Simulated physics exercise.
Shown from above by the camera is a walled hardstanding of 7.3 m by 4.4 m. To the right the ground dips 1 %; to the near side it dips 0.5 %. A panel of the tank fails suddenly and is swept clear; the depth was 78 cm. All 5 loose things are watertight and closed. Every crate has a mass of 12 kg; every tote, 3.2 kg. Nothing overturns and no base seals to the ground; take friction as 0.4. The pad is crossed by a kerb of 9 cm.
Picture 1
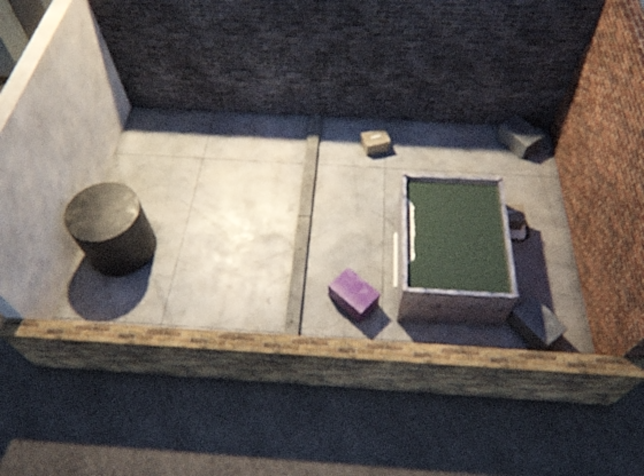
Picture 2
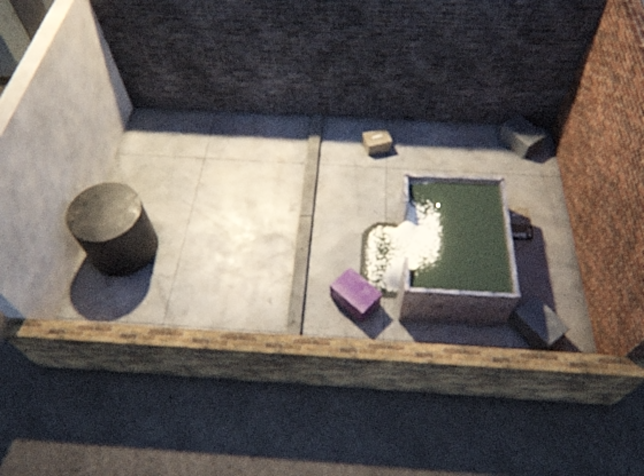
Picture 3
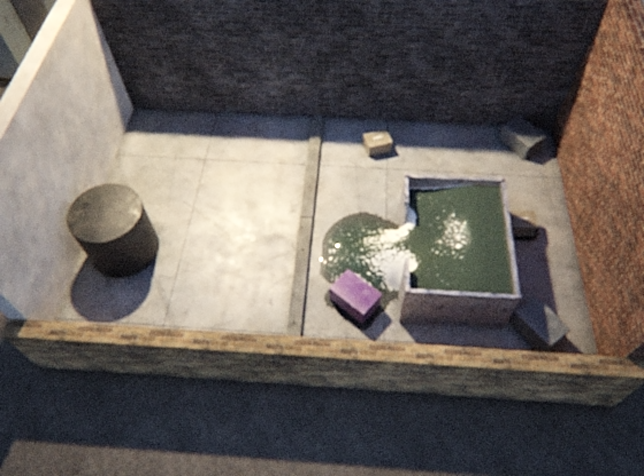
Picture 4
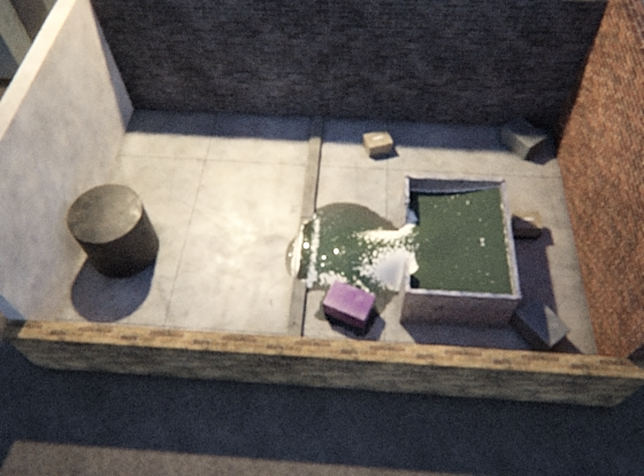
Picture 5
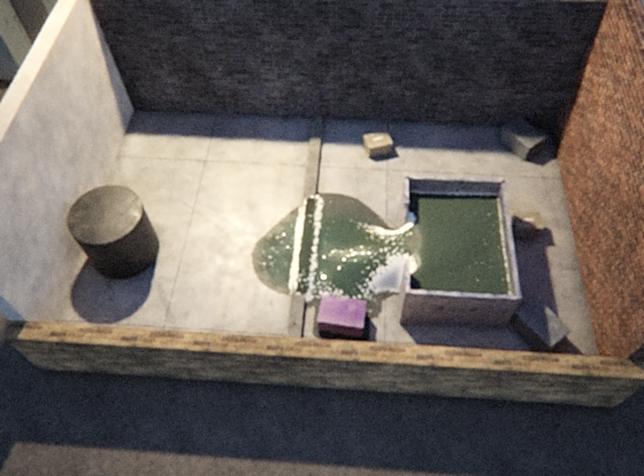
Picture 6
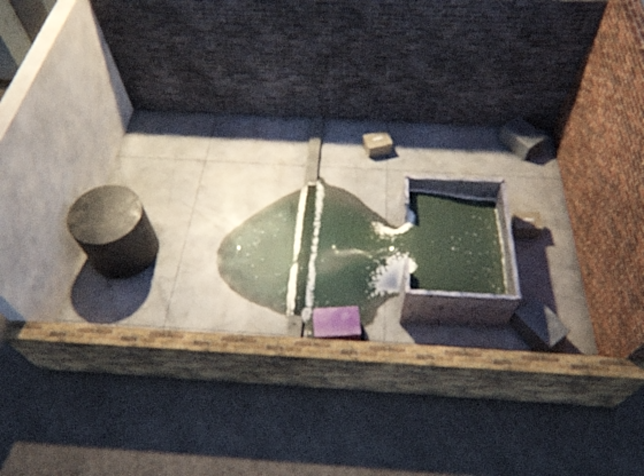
Green water bursting from the left side of a walled tank, spreading across a low kerb and nudging a purple crate.
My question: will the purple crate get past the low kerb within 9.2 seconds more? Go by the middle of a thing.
I reckon the purple crate fails to get over.
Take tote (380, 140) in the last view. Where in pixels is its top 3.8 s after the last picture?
(402, 152), roughly.
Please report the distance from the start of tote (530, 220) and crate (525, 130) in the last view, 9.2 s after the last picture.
One is off by 100 cm, the other by 100 cm, in the order asked.
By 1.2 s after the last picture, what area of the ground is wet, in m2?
20 m2.
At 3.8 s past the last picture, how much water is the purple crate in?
Close to 6 centimetres.
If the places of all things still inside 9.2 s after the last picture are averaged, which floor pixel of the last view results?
Close to (509, 263).
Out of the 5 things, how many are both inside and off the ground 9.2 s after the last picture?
At that moment it comes to 4.
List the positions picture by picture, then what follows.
In the first frame, the purple crate at (354, 289), on the bottom; 2.3 m2 under water; 0 of 5 have shifted.
In the second frame, the purple crate at (356, 289), on the bottom; water covers 2.9 m2; 1 of 5 have shifted.
In the third frame, the purple crate at (355, 291) rests on the ground; water covers 3.7 m2; 1 of 5 have shifted.
In the fourth frame, the purple crate at (349, 299), on the bottom, 16 cm from its start; 4.5 m2 under water; 2 of 5 have shifted.
In the fifth frame, the purple crate at (342, 311), on the bottom, 35 cm from its start; water covers 5.4 m2; 2 of 5 have shifted.
In the sixth frame, the purple crate at (336, 321) rests on the ground, 52 cm from its start; 6.9 m2 under water; 2 of 5 have shifted.
Then, 1.2 s after the last picture the purple crate is near (347, 332), 0.6 m from its start, aground; 0 of 5 are over the mark; 0 afloat.
Then, 3.8 s after the last picture the purple crate is near (384, 324), 0.6 m from its start, aground; 0 of 5 are over the mark; 0 afloat.
Then, 6.2 s after the last picture the purple crate is near (388, 328), 0.7 m from its start, aground; 0 of 5 are over the mark; 0 afloat.
Then, 9.2 s after the last picture the purple crate is near (388, 329), 0.7 m from its start, aground; 0 of 5 are over the mark; 4 afloat.
